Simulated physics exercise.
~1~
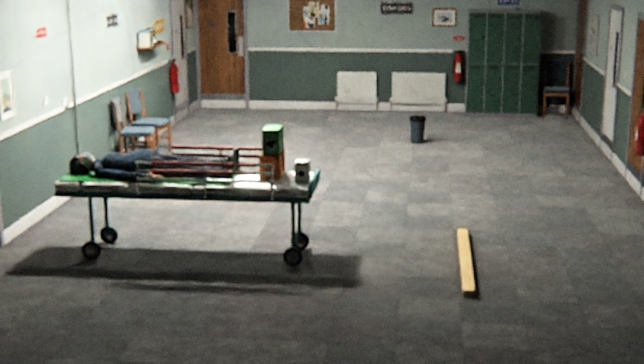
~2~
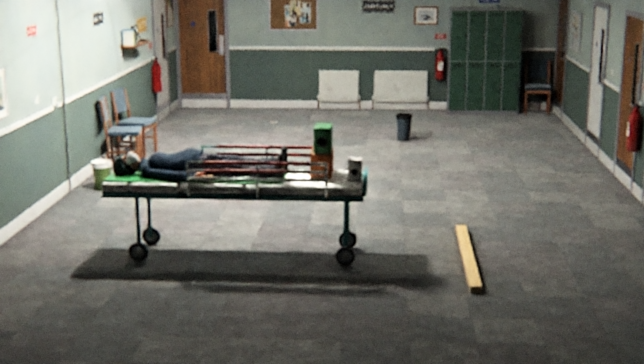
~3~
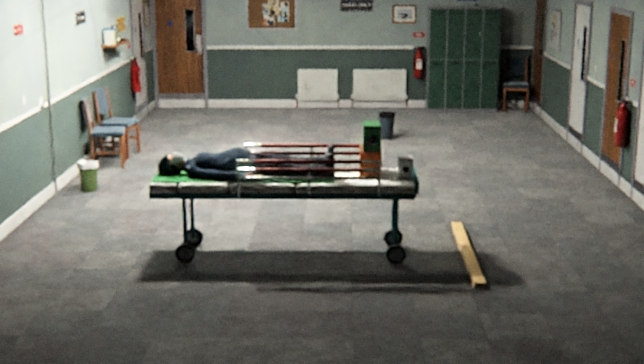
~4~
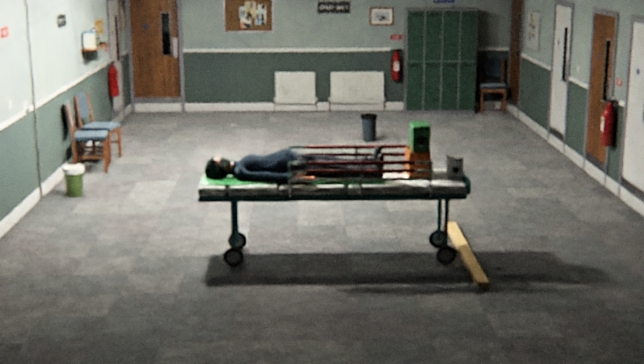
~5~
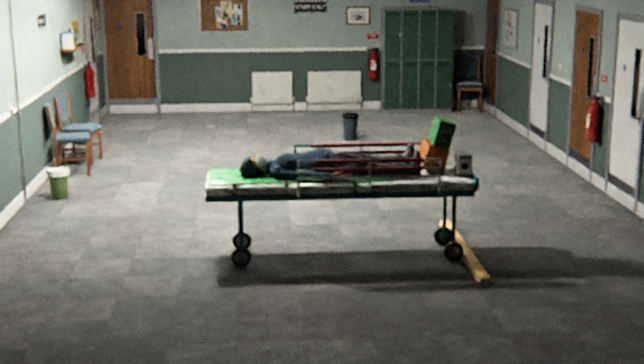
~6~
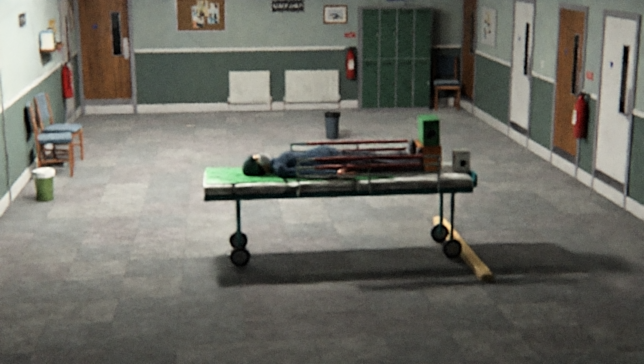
A wheeled trolley carrying a person lying flat rolled right across a grey-floored hall until it stopped at a wooden strip, where the green box at its foot end tipped, then settled upright, with everything still on board.
